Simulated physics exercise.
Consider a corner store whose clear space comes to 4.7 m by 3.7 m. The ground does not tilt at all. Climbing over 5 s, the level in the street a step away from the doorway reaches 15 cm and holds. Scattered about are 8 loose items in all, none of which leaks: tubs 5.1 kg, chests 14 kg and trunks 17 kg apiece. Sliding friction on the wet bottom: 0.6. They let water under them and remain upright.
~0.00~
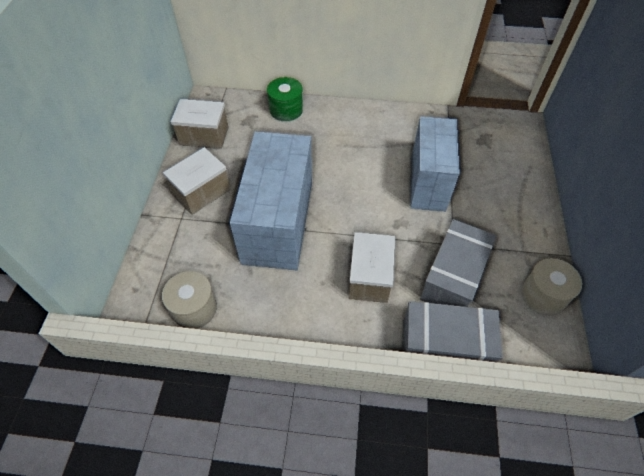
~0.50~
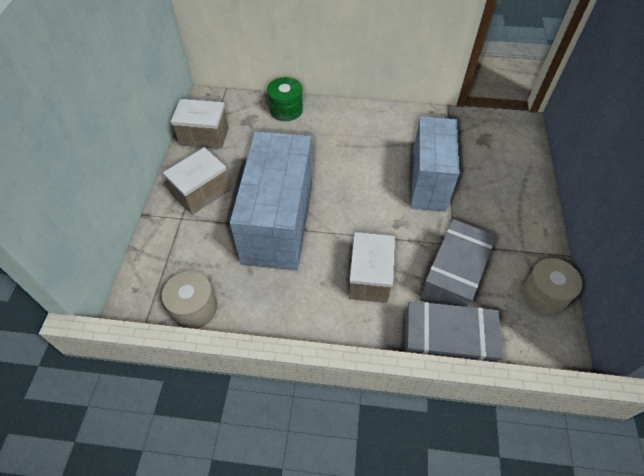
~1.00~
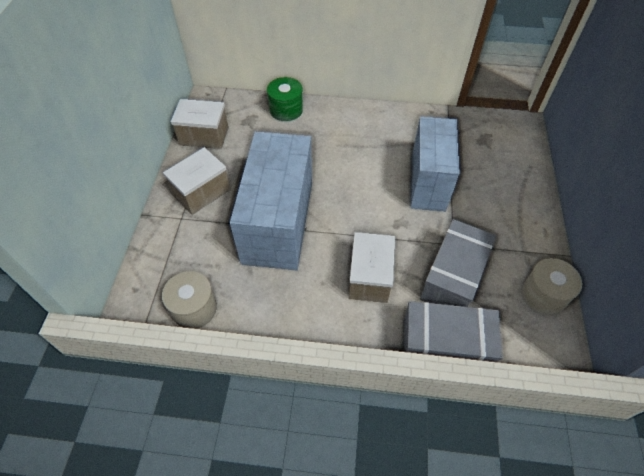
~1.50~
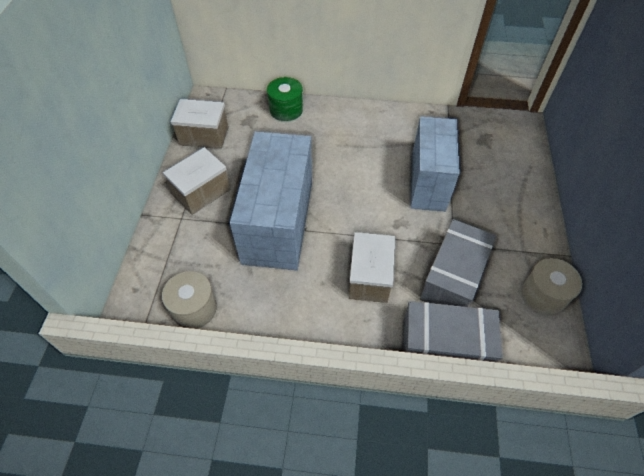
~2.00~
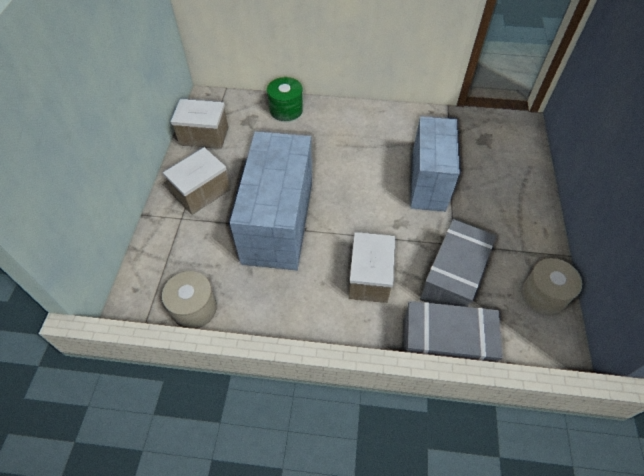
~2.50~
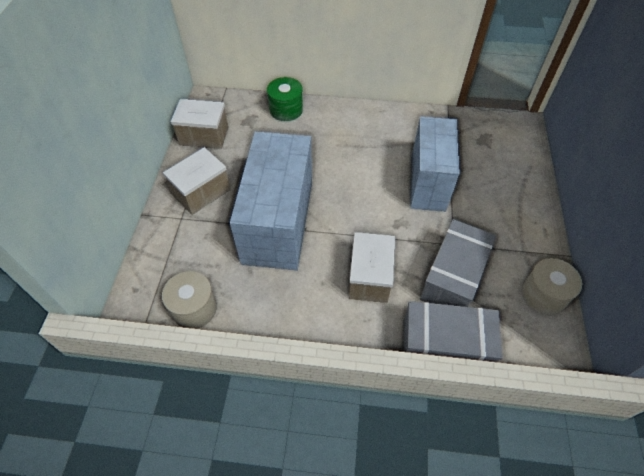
At the start, a green tub, pale-topped boxes, blue blocks, grey trunks and round tan containers sit still in a walled room, with black-and-grey checkered flooring outside. The outside flooring then turns blue-green, including beyond the doorway, and keeps that tint, while none of the items visibly moves.
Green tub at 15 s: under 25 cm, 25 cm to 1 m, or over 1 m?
Stays near its spot.
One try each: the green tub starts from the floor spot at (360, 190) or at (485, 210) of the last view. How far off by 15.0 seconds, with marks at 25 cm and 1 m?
Taking them in order, it edges a short distance and then it is swept well off.
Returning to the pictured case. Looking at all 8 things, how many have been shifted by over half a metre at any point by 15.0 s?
The total is 4.
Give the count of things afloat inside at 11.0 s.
At that instant the tally stands at 1.
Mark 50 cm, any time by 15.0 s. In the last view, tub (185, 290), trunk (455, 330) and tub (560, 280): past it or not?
Going one by one, I get above, above and above.
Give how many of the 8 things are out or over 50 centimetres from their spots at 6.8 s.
By that time the total stands at 0.
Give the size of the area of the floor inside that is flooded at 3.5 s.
The covered patch comes to about 1.0 m2.
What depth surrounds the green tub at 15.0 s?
3 cm, roughly.
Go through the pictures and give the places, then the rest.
In the first frame, the green tub at (285, 89), on the bottom; water covers 0.0 m2; 0 of 8 have shifted.
In the second frame, the green tub at (285, 89), on the bottom; 0.0 m2 under water; 0 of 8 have shifted.
In the third frame, the green tub at (285, 89) rests on the ground; water covers 0.0 m2; 0 of 8 have shifted.
In the fourth frame, the green tub at (285, 89) rests on the ground; 0.0 m2 under water; 0 of 8 have shifted.
In the fifth frame, the green tub at (285, 89) rests on the ground; water covers 0.0 m2; 0 of 8 have shifted.
In the sixth frame, the green tub at (285, 89), on the bottom; water covers 0.0 m2; 0 of 8 have shifted.
After 3.5 s the green tub is near (285, 89), 0.0 m from its start, aground; 0 afloat.
After 6.8 s the green tub is near (285, 89), 0.0 m from its start, aground; 0 afloat.
After 11.0 s the green tub is near (285, 89), 0.0 m from its start, aground; 1 afloat.
After 15.0 s the green tub is near (275, 89), 0.1 m from its start, aground; 3 afloat.
